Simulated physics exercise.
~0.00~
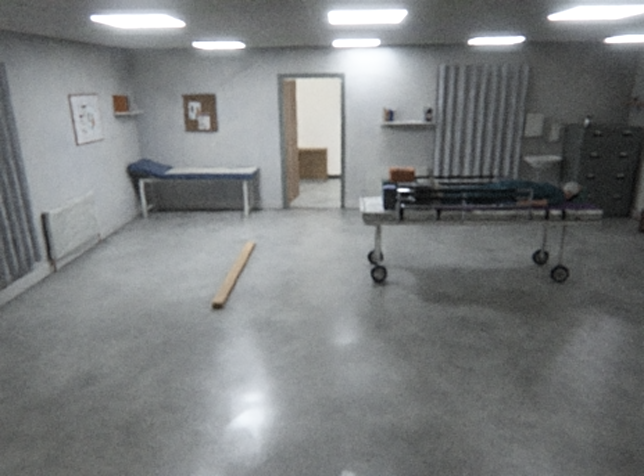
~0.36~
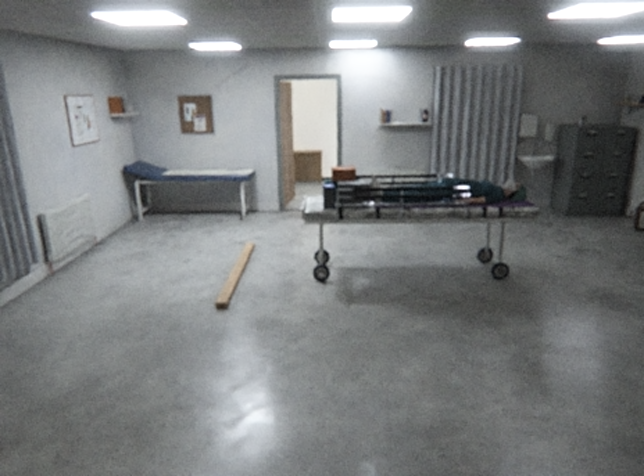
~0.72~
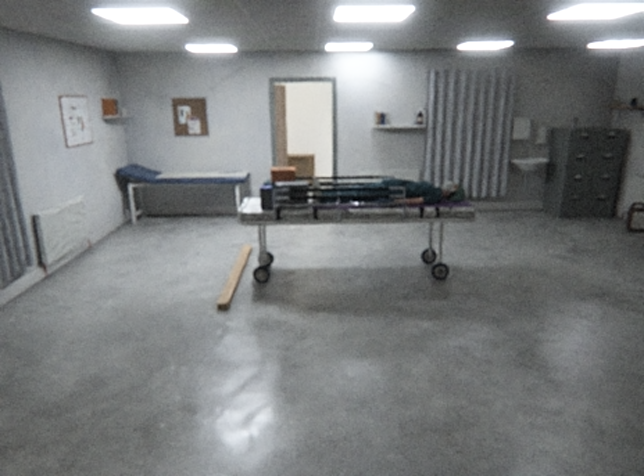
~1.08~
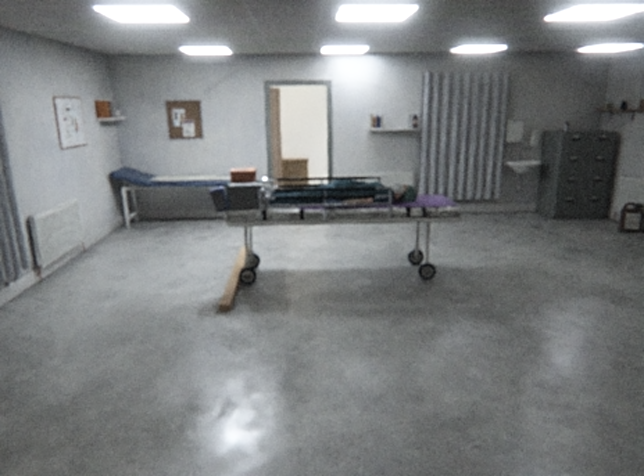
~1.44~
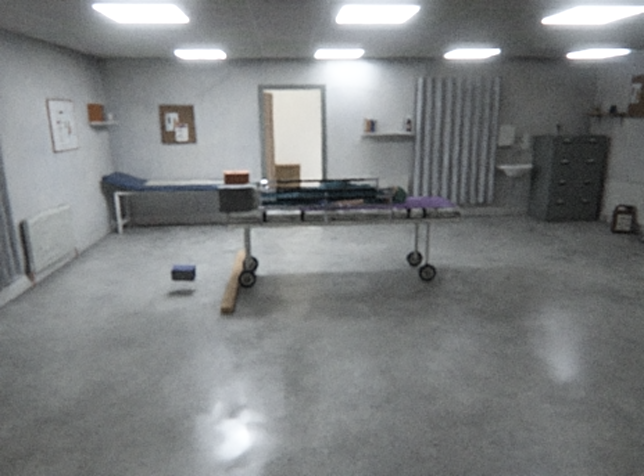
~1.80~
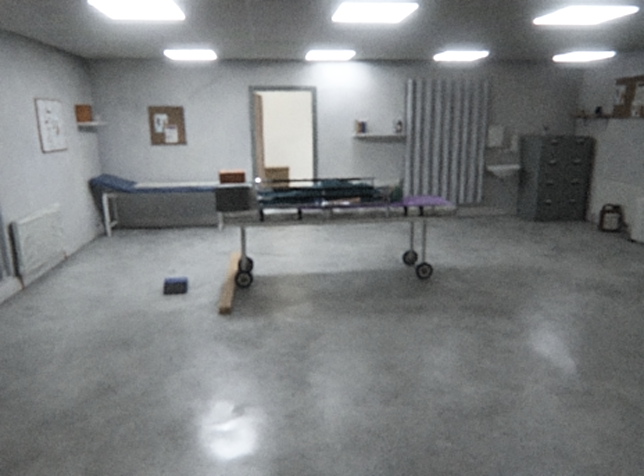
A person rolls left on a trolley that halts at a sill, dropping a blue pump.
